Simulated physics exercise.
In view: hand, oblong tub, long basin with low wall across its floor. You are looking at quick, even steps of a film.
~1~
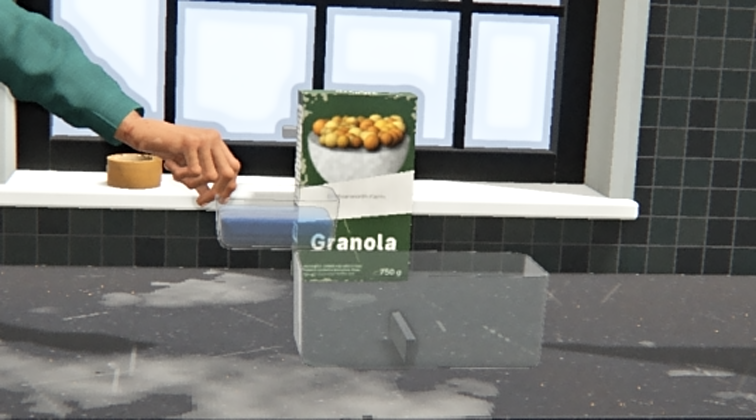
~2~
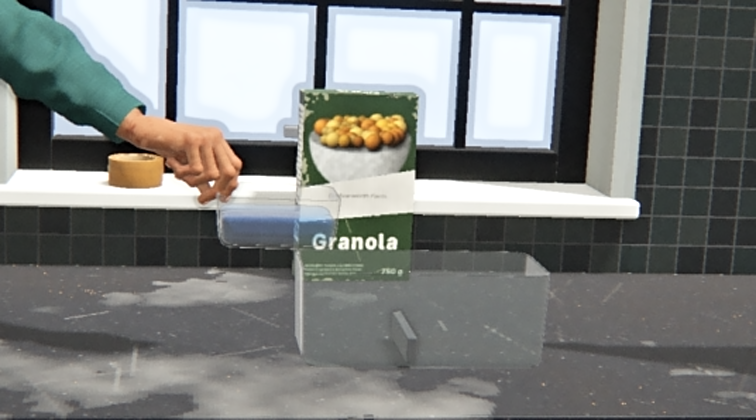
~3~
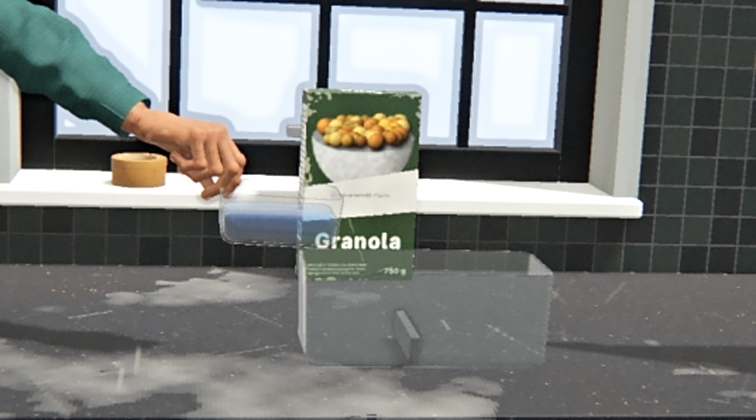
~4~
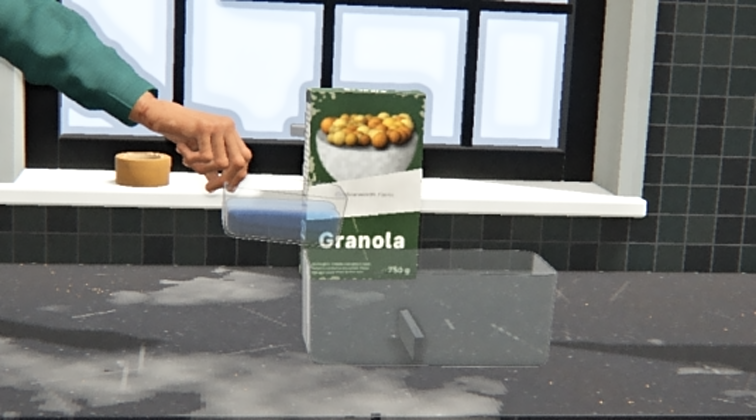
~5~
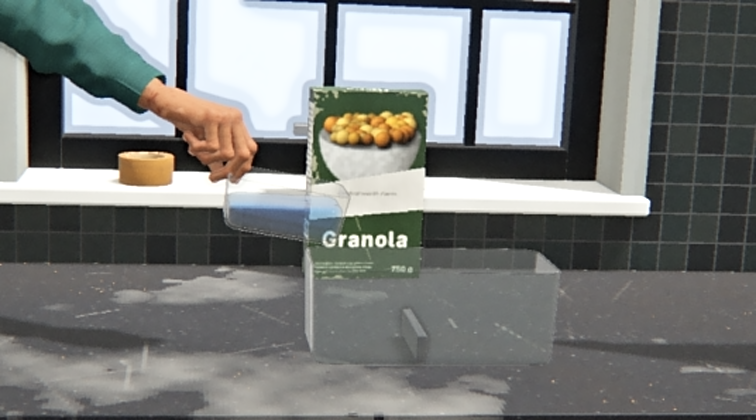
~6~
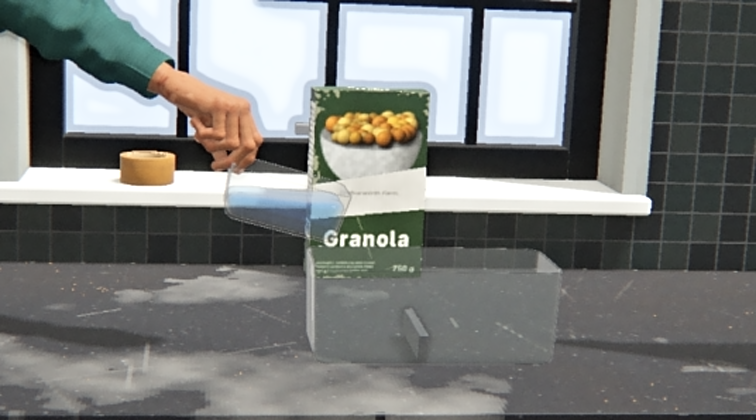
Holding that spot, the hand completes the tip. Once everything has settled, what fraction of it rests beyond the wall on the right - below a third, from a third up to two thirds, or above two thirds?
I expect the share right of the wall to be at least a third but at most two thirds.
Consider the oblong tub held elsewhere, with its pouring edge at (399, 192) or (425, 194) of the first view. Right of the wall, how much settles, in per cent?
It would come to near 90 per cent, and then near 95 per cent.
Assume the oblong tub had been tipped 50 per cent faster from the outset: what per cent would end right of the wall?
Roughly 55 in a hundred.
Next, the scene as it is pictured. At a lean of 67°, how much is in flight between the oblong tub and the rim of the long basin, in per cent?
Share in flight: Approx. 40 %.
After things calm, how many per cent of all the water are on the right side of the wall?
Close to 45 per cent.
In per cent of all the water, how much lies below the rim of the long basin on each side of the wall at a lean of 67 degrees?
Left part 5 %; right part 0 %.
A moment on, the oblong tub is tipped part way and 52 per cent is still to pour, 7 is left of the wall and 0 right of it.
Next, the oblong tub is tipped on its side and 11 per cent is still to pour, 32 is left of the wall and 46 right of it.
Then the oblong tub is tipped on its side and 1 per cent is still to pour, 51 is left of the wall and 45 right of it.
Later the oblong tub is tipped on its side and 0 per cent is still to pour, 53 is left of the wall and 45 right of it.
Finally, 53 per cent lies left of the wall, 45 right of it and 1 outside.
